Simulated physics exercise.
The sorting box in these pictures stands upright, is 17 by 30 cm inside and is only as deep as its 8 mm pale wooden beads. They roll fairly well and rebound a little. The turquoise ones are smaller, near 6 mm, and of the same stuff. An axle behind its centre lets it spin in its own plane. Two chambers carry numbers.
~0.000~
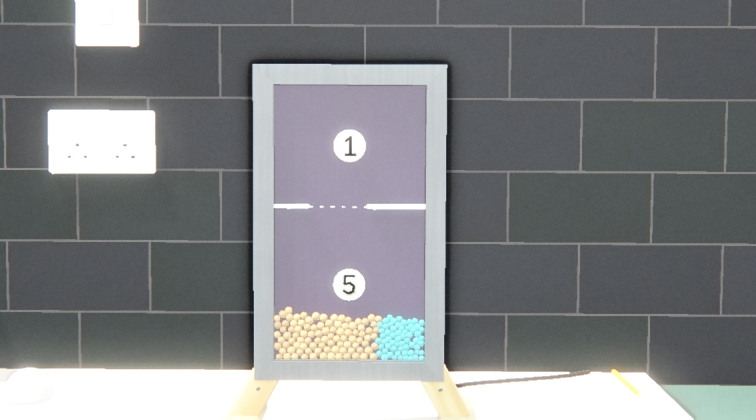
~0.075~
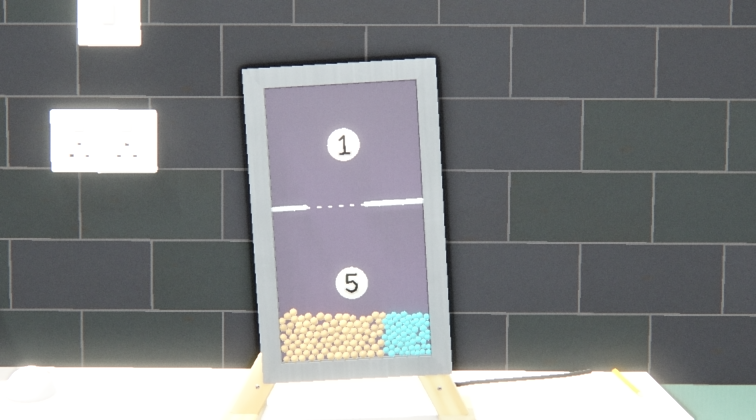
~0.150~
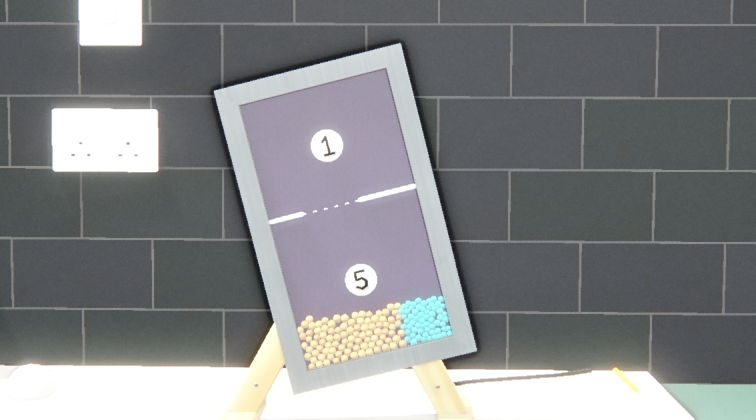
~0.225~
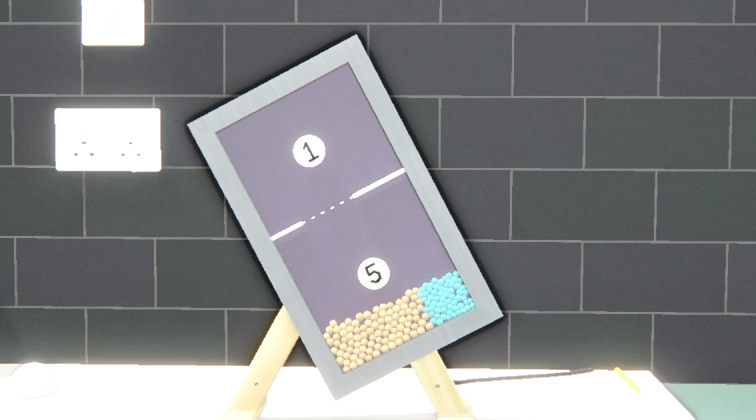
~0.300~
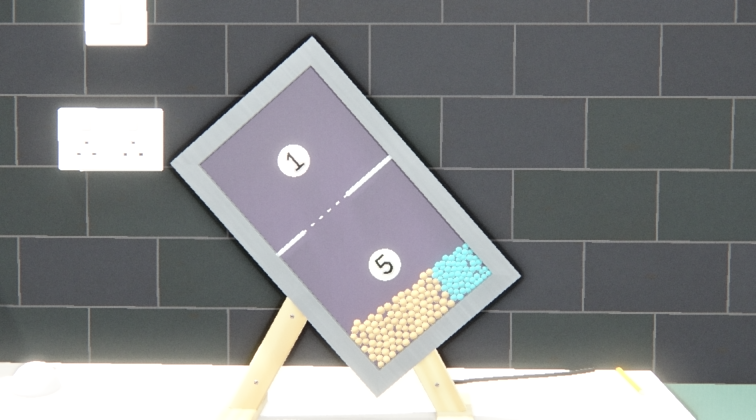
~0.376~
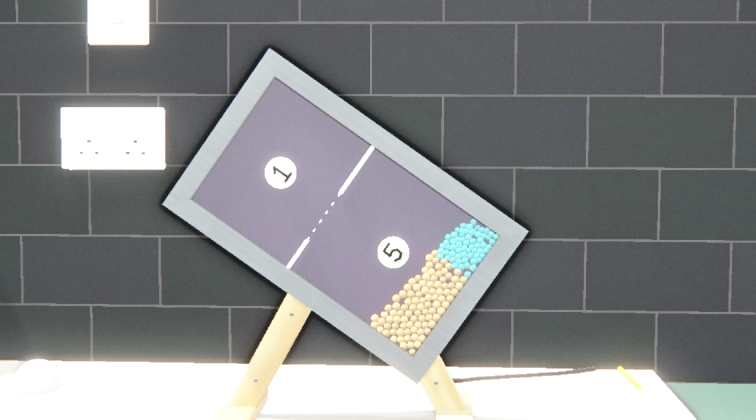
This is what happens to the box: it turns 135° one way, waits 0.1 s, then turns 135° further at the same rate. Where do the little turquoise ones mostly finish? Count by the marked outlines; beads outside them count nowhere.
The one marked 1.
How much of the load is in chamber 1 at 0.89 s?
About 10 per cent.
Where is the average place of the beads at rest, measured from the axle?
About 8 cm right and 5 cm below.
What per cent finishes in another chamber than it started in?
Roughly 85 per cent.
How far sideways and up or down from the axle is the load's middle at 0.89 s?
Some 6 cm right and 1 cm below.
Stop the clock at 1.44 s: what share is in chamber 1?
About 65 per cent.
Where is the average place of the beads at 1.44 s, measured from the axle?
About 5 cm right and 6 cm below.
After 0.89 s, it stands 135° anticlockwise; the beads' middle is 6 cm right of and 1 cm below the centre; no. 1, 10 %, no. 5, 90 %; small ones, no. 1, 30 %, no. 5, 70 %.
After 1.44 s, it has come round 203° anticlockwise; the beads' middle is 5 cm right of and 6 cm below the centre; no. 1, 65 %, no. 5, 35 %; small ones, no. 1, 85 %, no. 5, 15 %.
After 1.88 s, it has come round 270° anticlockwise; the beads' middle is 9 cm right of and 4 cm below the centre; no. 1, 85 %, no. 5, 15 %; small ones, no. 1, 100 %.
All still by 2.7 s, it has come round 270° anticlockwise; no. 1, 85 %, no. 5, 15 %; small ones, no. 1, 100 %.
